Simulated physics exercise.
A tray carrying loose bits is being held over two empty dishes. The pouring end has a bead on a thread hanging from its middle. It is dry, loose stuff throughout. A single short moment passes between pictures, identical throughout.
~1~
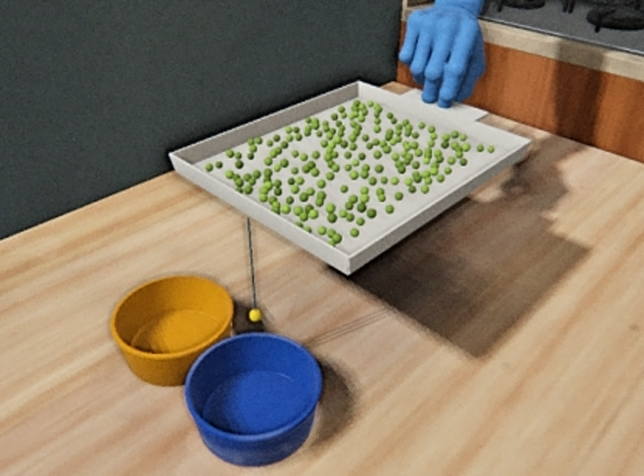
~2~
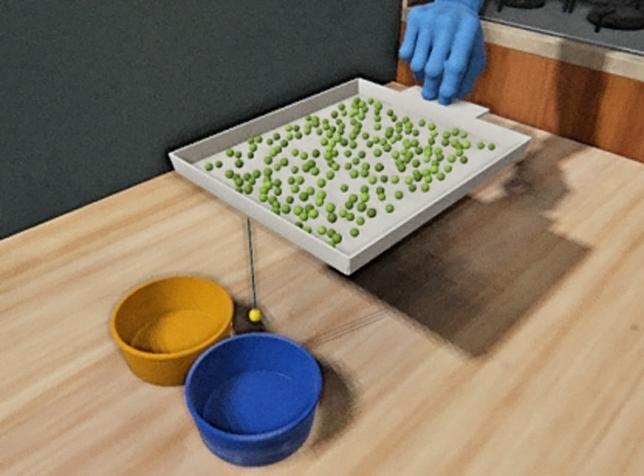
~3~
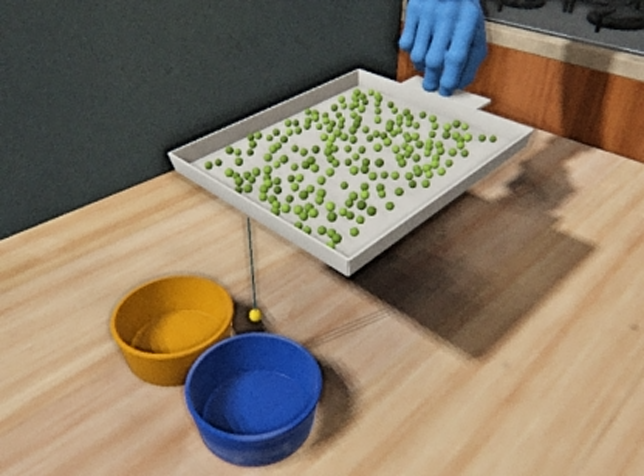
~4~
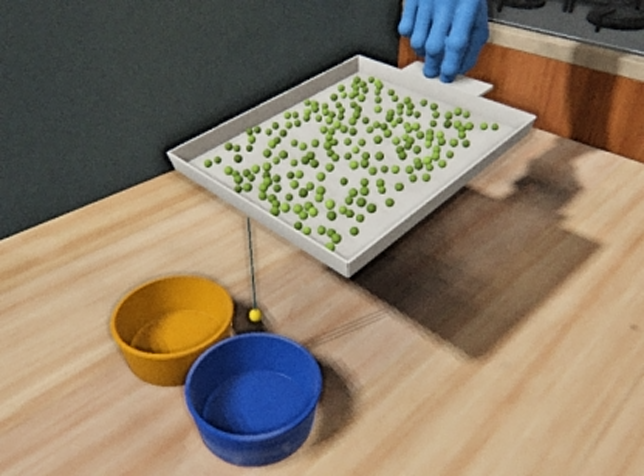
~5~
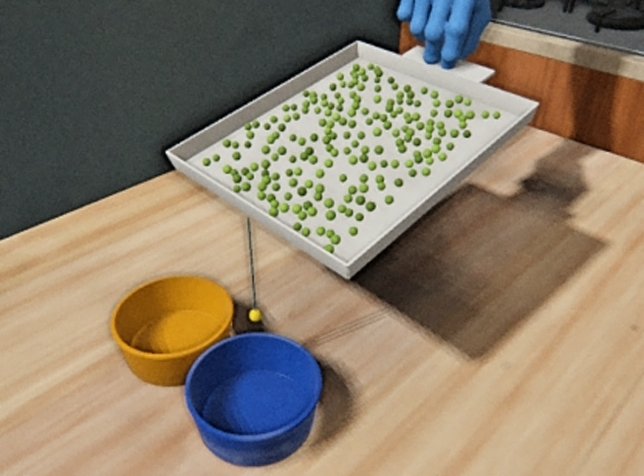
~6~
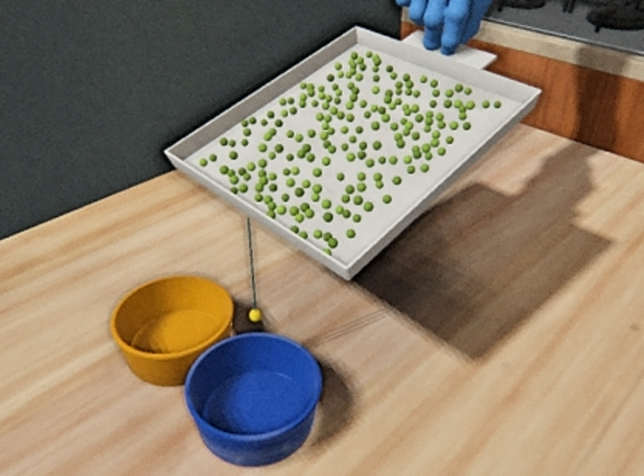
On a pale wooden tabletop before a dark grey wall, seen from above at an angle, a blue-gloved hand grips a white tray. Green peas lie scattered across the tray, with an orange dish at lower left, a blue dish beside it, and a yellow bead hanging on a thread. The hand gradually raises the tray's far end, tilting it slightly, while the camera stays still.
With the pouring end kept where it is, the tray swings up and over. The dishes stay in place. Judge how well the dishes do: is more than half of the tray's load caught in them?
The dishes end up holding in excess of half.
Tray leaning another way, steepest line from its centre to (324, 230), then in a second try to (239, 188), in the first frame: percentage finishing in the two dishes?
Shares: 20 %, then 80 %.
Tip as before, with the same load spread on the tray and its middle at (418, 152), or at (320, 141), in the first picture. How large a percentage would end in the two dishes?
The first start yields 60 per cent, the second 70 per cent.
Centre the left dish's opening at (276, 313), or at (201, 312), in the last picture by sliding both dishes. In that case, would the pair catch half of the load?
Try 1: Not up to half; try 2: In excess of half.
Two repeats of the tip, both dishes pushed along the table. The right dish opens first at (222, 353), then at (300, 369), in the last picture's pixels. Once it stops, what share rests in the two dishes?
First try: Roughly 40 per cent; second try: Roughly 70 per cent.
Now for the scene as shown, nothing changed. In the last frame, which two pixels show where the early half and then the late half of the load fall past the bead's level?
First part (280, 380), rest (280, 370).
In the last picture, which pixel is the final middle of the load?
(258, 422).
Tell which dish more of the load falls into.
More winds up in the rightward dish.
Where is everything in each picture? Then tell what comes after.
The first picture shows corners of the pouring end near (174, 154) and (349, 254), level; middle of the load near (348, 155), dried peas; left dish near (125, 357); right dish near (203, 435); bead on its thread near (256, 315).
The second picture shows corners of the pouring end near (174, 154) and (349, 254), level; middle of the load near (348, 154).
The third picture shows corners of the pouring end near (173, 153) and (348, 256), tipped barely, lowest at the right corner; middle of the load near (348, 149).
The fourth picture shows corners of the pouring end near (172, 152) and (348, 259), tipped a little, lowest at the right corner; middle of the load near (348, 142).
The fifth picture shows corners of the pouring end near (171, 151) and (347, 261), tipped a little, lowest at the right corner; middle of the load near (347, 135).
The sixth picture shows corners of the pouring end near (170, 151) and (346, 264), tipped a little, lowest at the right corner; middle of the load near (345, 130); left dish near (125, 357); right dish near (203, 435).
Shortly afterwards, tray tipped steeply; all but a few on the tray; only a few in the right dish; only a few outside both; only a few in the air.
Next, tray tipped right over; the bulk on the tray; a little in the right dish; only a few outside both; a little in the air.
Some moments later, tray tipped past a quarter turn; near two thirds in the right dish; a little in the left dish; near a quarter outside both.
In the end, tray tipped past a quarter turn; near two thirds in the right dish; a little in the left dish; near a quarter outside both.
